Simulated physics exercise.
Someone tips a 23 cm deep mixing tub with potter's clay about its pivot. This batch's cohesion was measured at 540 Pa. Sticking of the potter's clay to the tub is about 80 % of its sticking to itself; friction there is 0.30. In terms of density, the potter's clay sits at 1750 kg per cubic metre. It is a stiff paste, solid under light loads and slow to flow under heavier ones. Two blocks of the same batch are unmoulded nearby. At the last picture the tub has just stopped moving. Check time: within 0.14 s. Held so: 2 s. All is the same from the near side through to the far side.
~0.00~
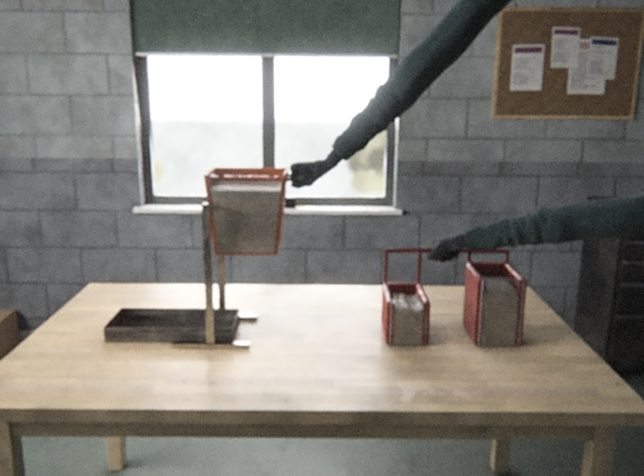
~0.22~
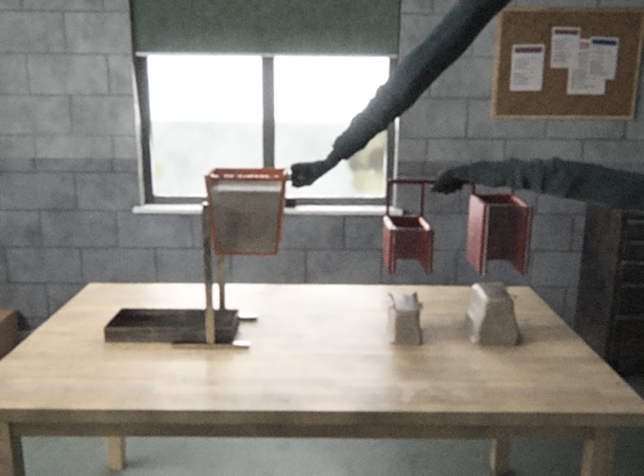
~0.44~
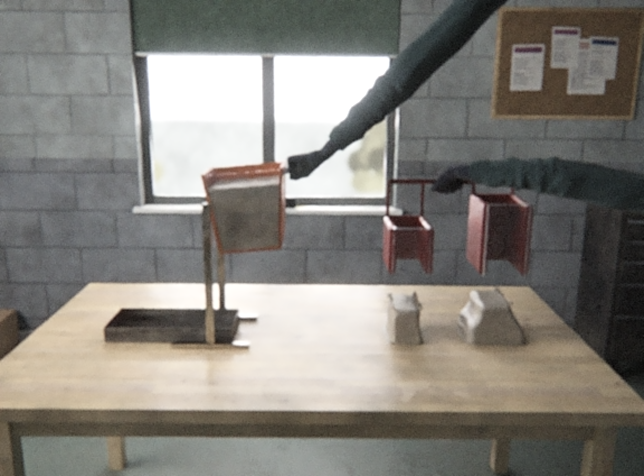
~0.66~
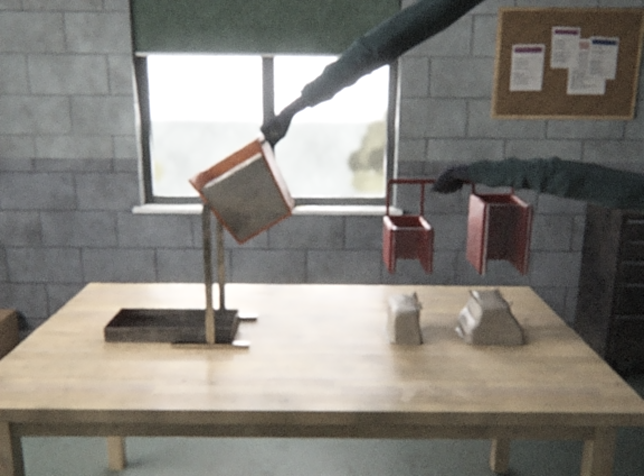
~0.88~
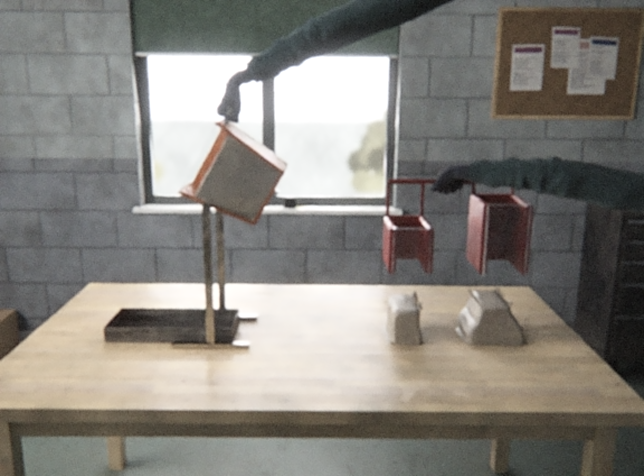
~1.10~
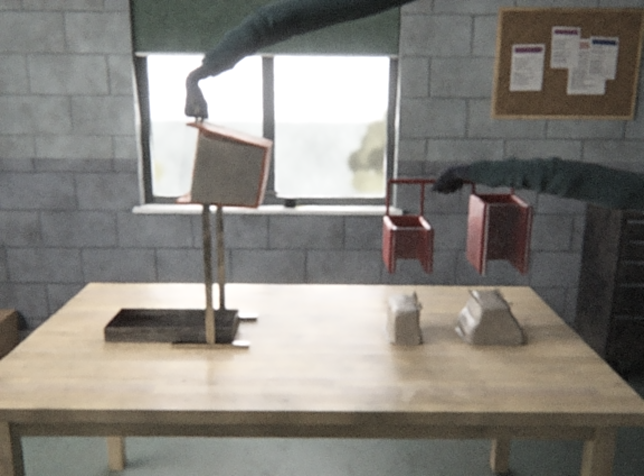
Two gloved arms lift red moulds off grey blocks, then tip a tub leftward.
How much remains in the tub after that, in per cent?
100 %.
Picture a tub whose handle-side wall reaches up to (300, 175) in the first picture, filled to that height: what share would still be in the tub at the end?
65 %.
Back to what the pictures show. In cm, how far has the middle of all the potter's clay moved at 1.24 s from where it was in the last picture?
It has moved around 1 centimetres.
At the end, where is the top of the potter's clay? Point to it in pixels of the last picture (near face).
Close to pixel (257, 148).
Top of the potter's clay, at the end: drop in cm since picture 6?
3 cm or so.
After 1.24 s, the tub is at 80 degrees and holds 100 %.
After 1.41 s, the tub is at 80 degrees and holds 100 %.
After 1.58 s, the tub is at 80 degrees and holds 100 %.
After 1.75 s, the tub is at 80 degrees and holds 100 %.
After 3.10 s, the tub is at 80 degrees and holds 100 %.
